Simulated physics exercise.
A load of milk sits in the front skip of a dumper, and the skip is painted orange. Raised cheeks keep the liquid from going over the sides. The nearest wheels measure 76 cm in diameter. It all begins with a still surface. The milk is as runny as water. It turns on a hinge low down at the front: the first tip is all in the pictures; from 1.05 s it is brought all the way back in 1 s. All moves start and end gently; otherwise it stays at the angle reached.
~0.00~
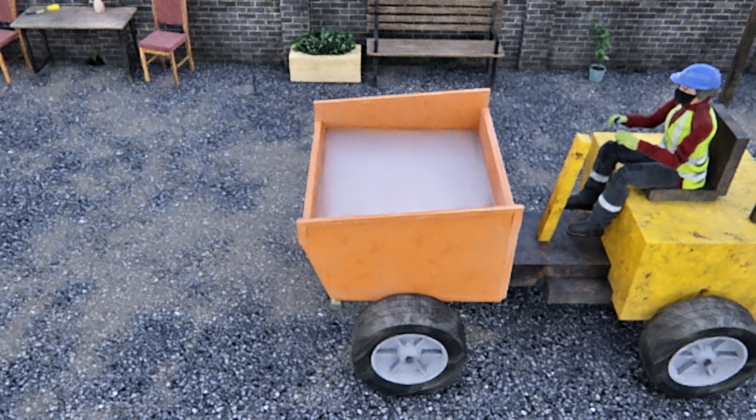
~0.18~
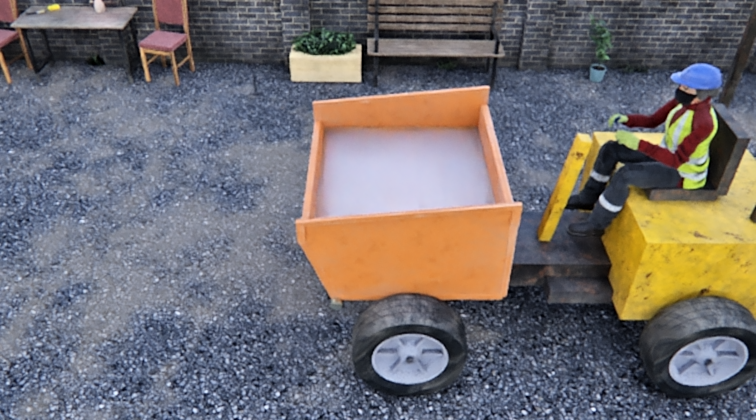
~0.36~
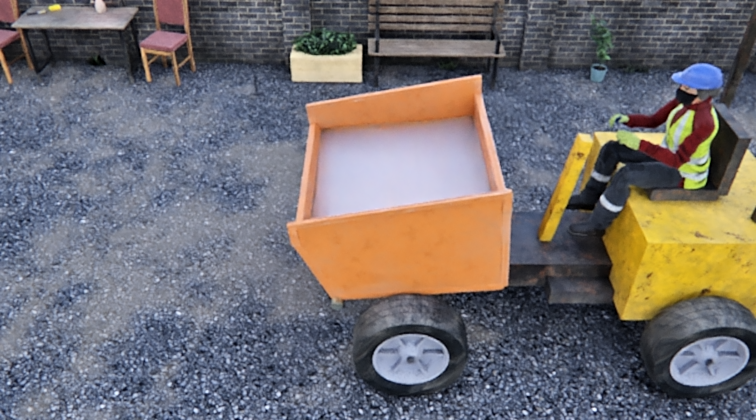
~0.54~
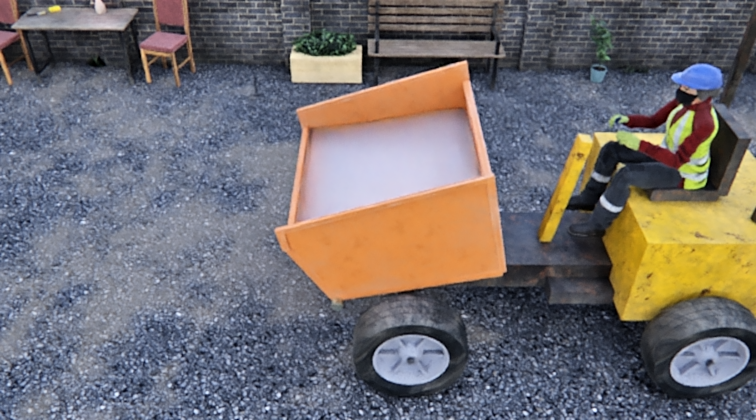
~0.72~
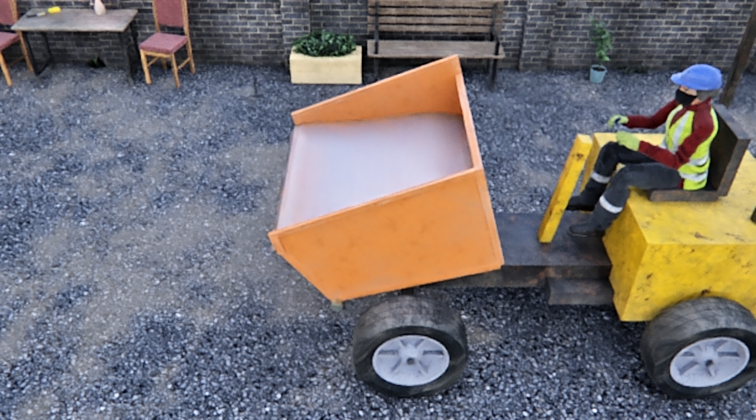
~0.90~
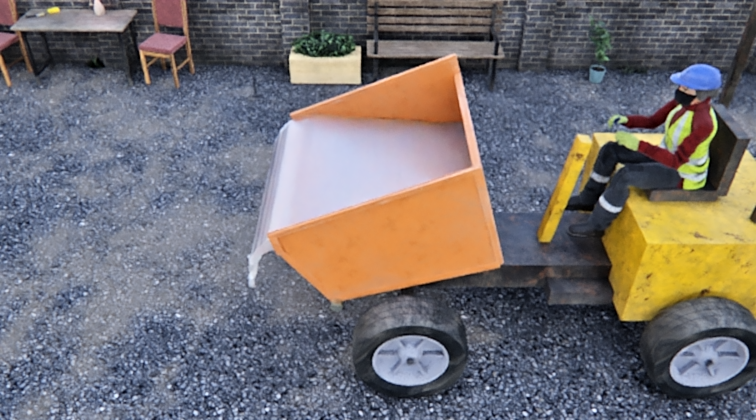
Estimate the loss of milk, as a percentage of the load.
Roughly 26 per cent of the milk is lost.
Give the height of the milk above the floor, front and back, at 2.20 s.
About 20 cm in front and 48 cm behind.
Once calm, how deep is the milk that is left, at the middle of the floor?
Roughly 30 cm.
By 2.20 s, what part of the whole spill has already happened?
Some 90 per cent by then.
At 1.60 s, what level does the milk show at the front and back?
About 42 cm in front and 14 cm behind.
By 1.60 s the skip is at 7° forwards, the surface stands 14 cm at the back and 41 cm at the front; 24 per cent is out, over the front.
By 2.20 s the surface stands 47 cm at the back and 21 cm at the front; 24 per cent is out, over the front.
By 2.85 s the surface stands 26 cm at the back and 36 cm at the front; 25 per cent is out, over the front.
By 4.93 s 26 per cent is out, over the front, 171 of 646 litres.
